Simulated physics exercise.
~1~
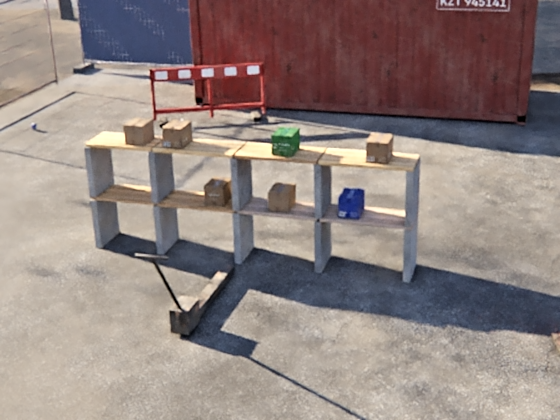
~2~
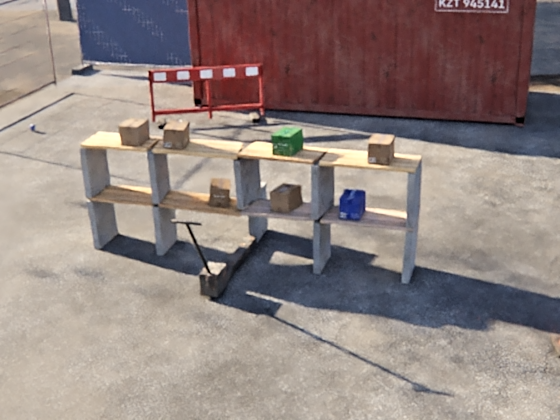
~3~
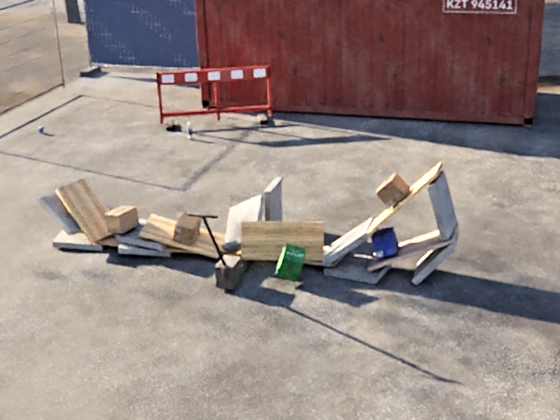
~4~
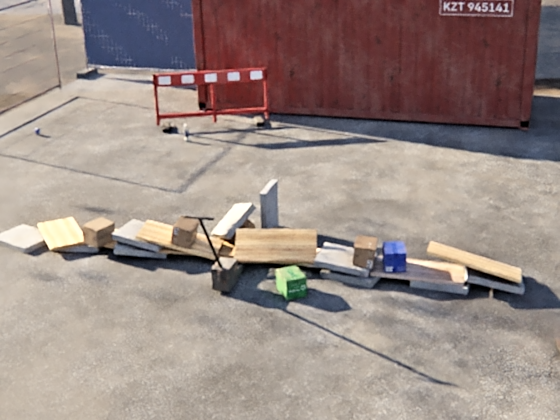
A long two-tier rack of pale blocks and loose boards holding cartons stood before a red container until a low jack pushed in at one upright's foot; the whole row collapsed, leaving boards strewn flat, one block upright, and the green carton upside down in front.
